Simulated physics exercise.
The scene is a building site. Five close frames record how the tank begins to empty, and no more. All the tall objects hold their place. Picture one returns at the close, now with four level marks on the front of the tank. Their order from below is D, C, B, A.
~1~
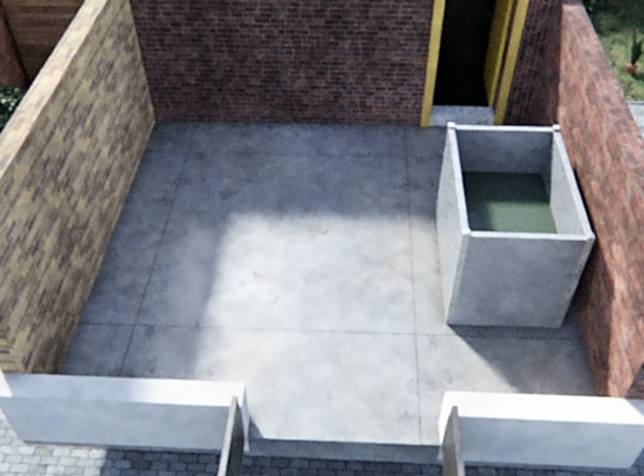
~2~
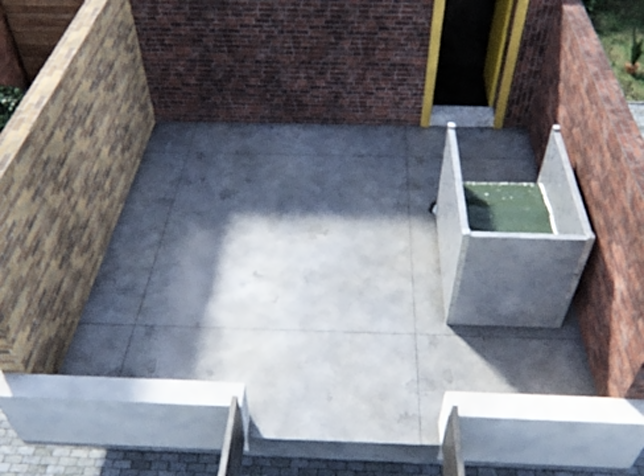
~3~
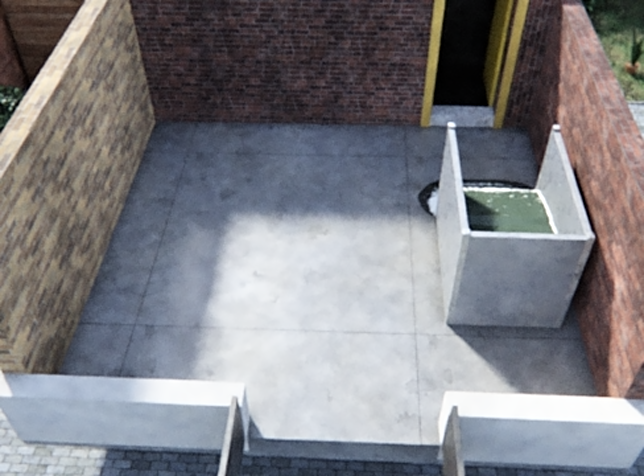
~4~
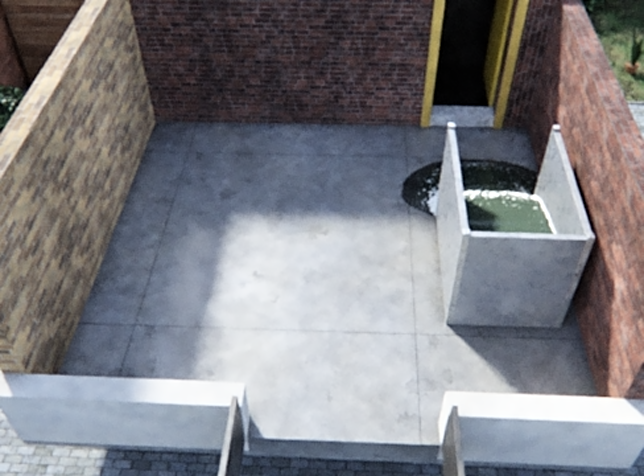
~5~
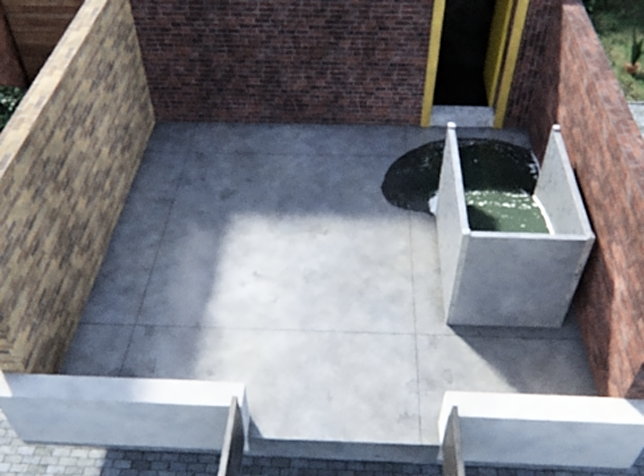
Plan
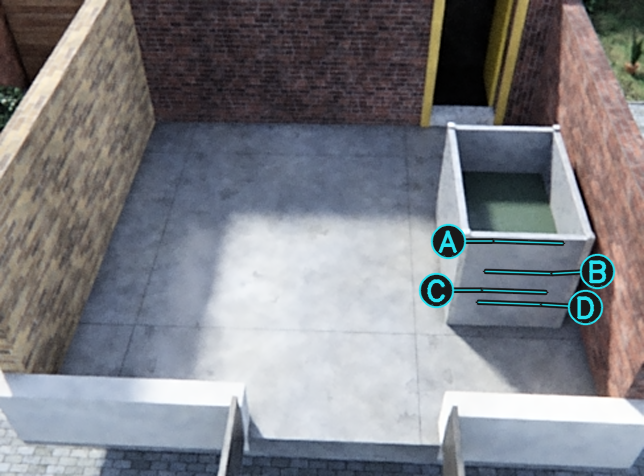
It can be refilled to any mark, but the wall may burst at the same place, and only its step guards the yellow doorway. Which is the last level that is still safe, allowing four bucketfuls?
Mark D just does it.
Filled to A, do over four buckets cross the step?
Yes, that goes wrong.
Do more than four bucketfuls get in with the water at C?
Yes, it does.
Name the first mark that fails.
C.
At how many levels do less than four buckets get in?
One of the four.
On the marked copy, A at (527, 242); B at (518, 272); C at (513, 291); D at (509, 303); from the bottom up D, C, B, A.
Choosing A, dozens of bucketfuls pour in.
Choosing B, dozens of bucketfuls pour in.
Choosing C, about 8 bucketfuls get in.
Choosing D, a splash gets over, under a bucket.
